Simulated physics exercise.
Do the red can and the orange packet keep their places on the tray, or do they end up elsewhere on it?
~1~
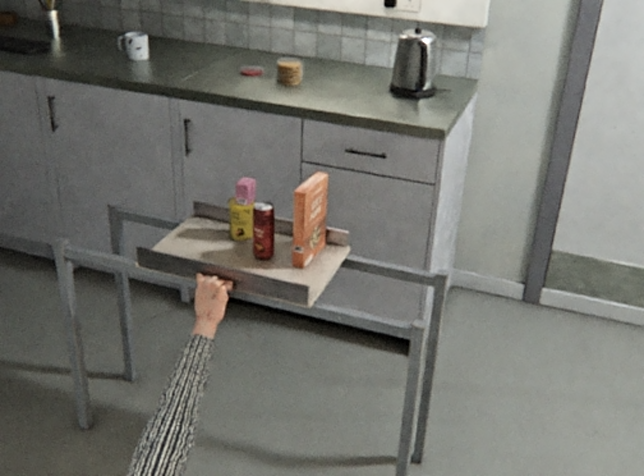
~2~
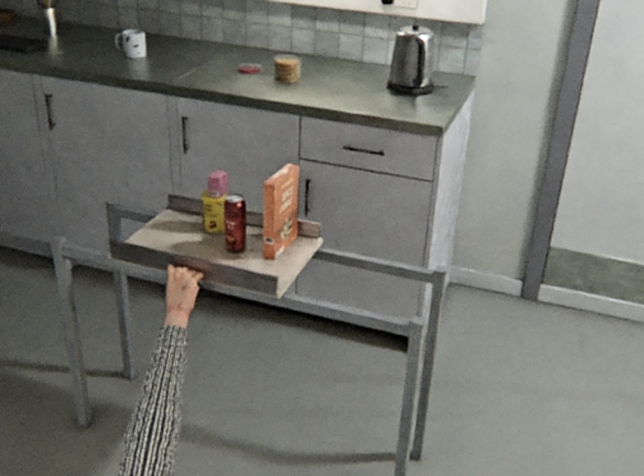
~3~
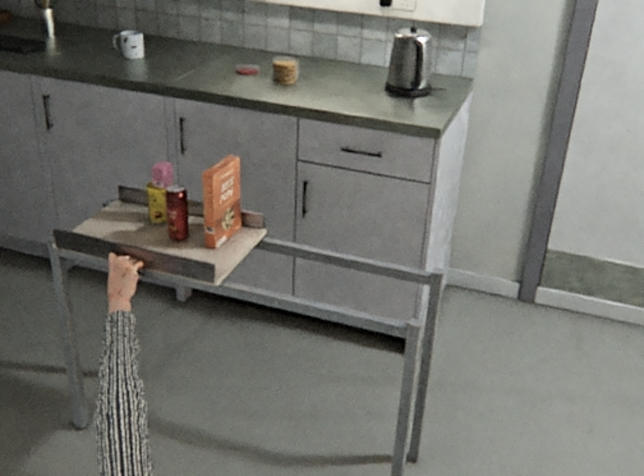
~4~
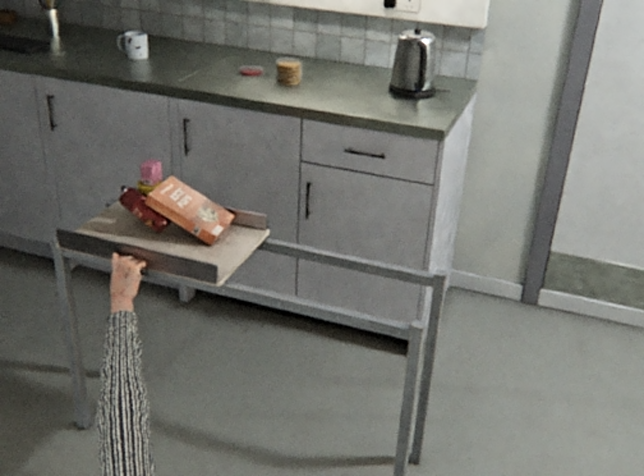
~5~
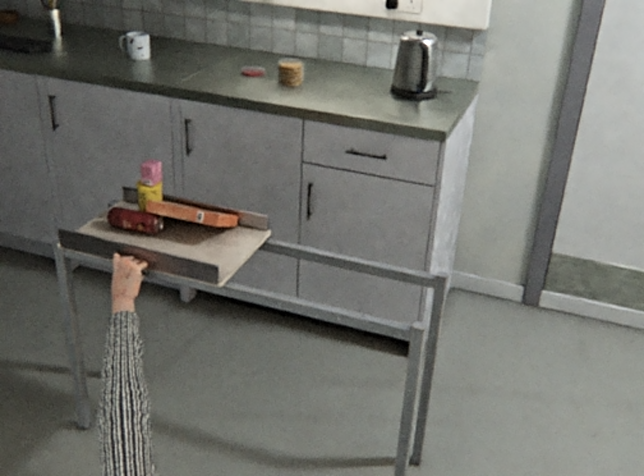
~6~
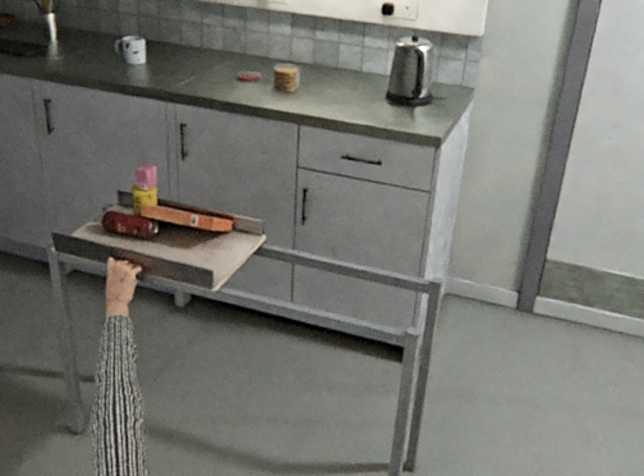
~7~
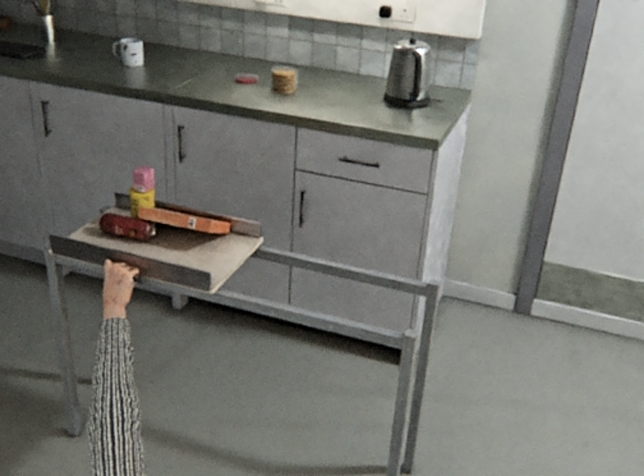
Both end up elsewhere on the tray, each lying on its side after toppling.
